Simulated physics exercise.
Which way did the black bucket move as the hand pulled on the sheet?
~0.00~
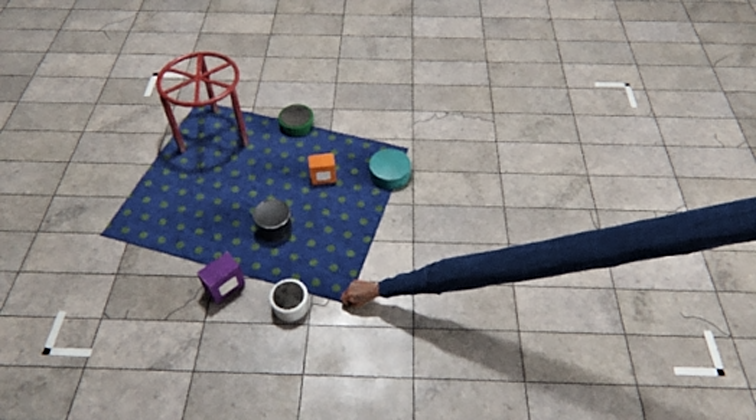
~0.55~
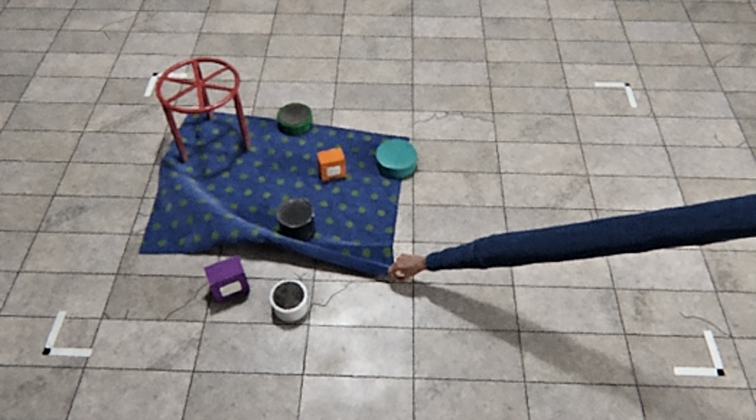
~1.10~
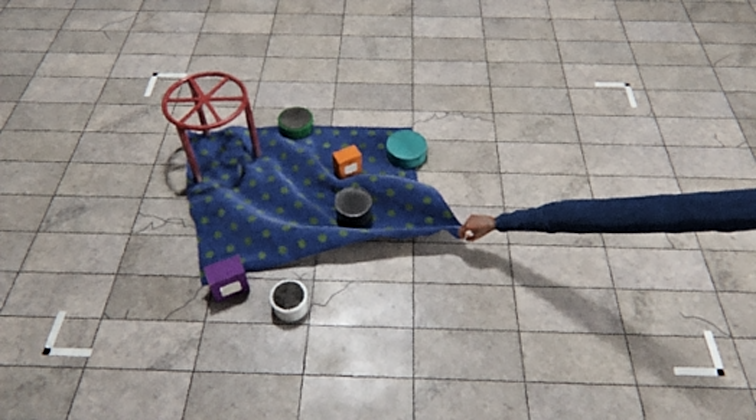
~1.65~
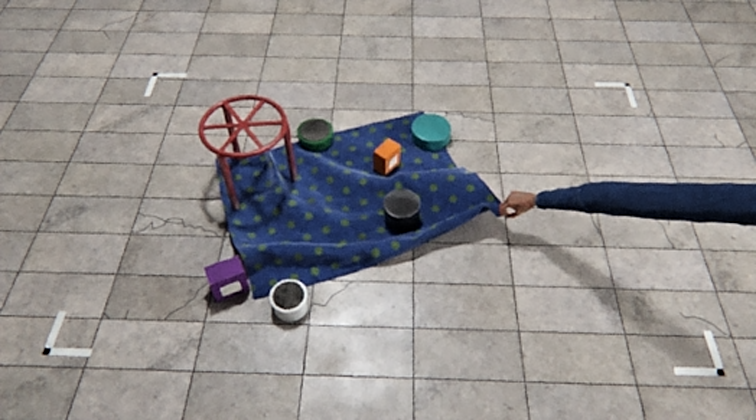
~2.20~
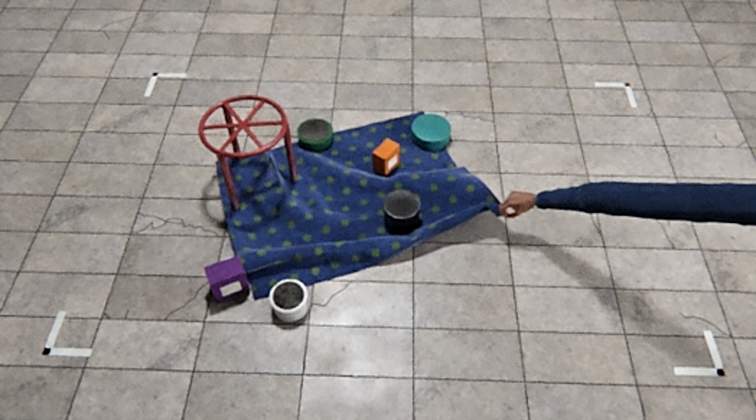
The black bucket moved to the right, riding along on the sheet.
A blue spotted sheet was dragged to the right by a hand gripping its corner, carrying the black bucket, orange box, teal tub and red stool along. It ended rumpled and still held, with the white pot where it began.
